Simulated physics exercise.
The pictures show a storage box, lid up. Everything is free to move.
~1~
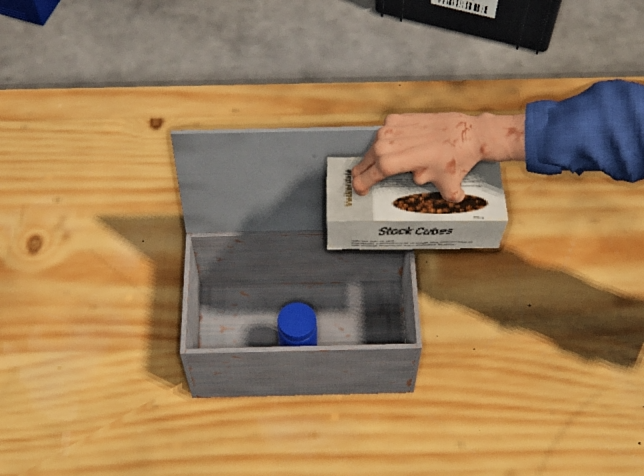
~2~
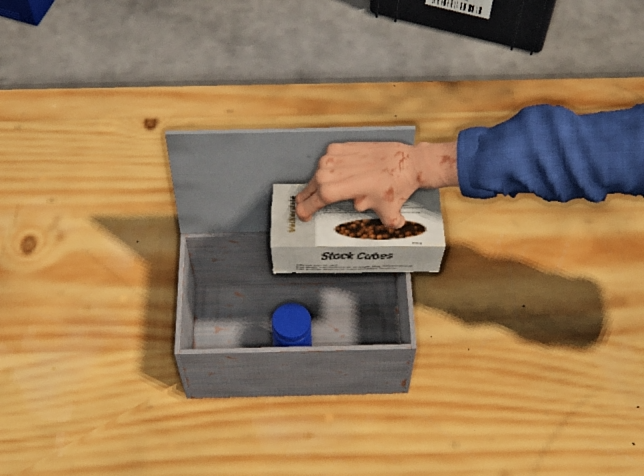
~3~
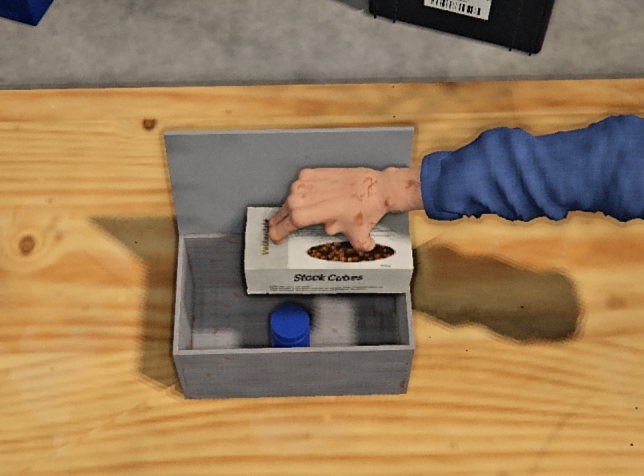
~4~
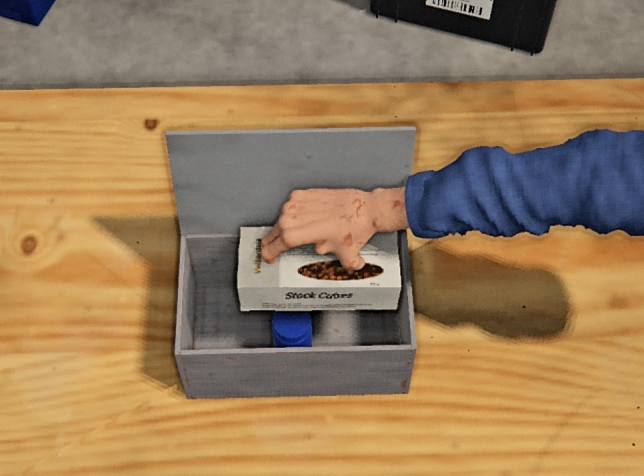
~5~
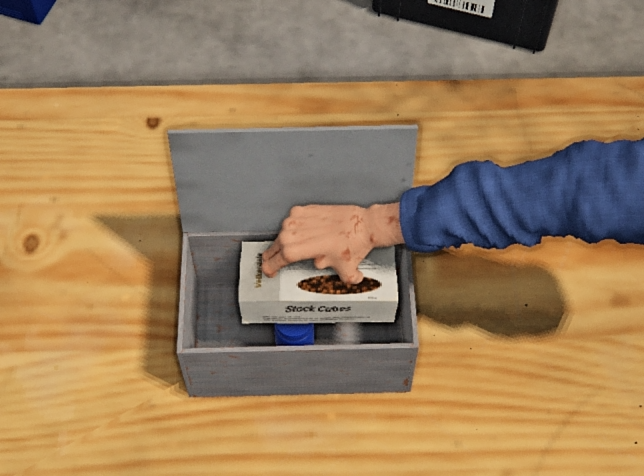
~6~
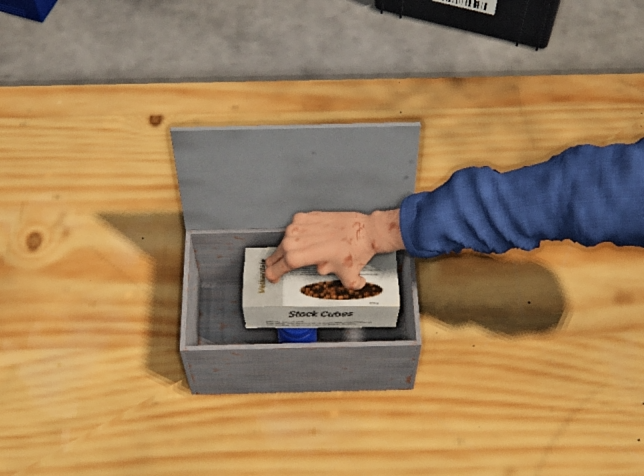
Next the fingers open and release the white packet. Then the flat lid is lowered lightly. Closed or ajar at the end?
Outcome: The lid closes.
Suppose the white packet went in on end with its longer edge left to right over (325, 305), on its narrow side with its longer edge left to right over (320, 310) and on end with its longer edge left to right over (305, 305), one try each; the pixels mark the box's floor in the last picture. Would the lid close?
In the first case it is held up; in the second case it closes; in the third case it will not close.
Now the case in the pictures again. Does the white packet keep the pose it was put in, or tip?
It ends up tilted.
Then, 0.60 s after the last picture, white packet on its side near (280, 292).
Then, 1.50 s after the last picture, lid 66° above the rim; white packet on its side near (276, 302).
Then, 2.10 s after the last picture, lid 23° above the rim; white packet on its side near (276, 302).
At rest, lid shut; tipped over in the box, white packet; blue shaker in place. Seen from the same camera at the end, white packet near (276, 302).
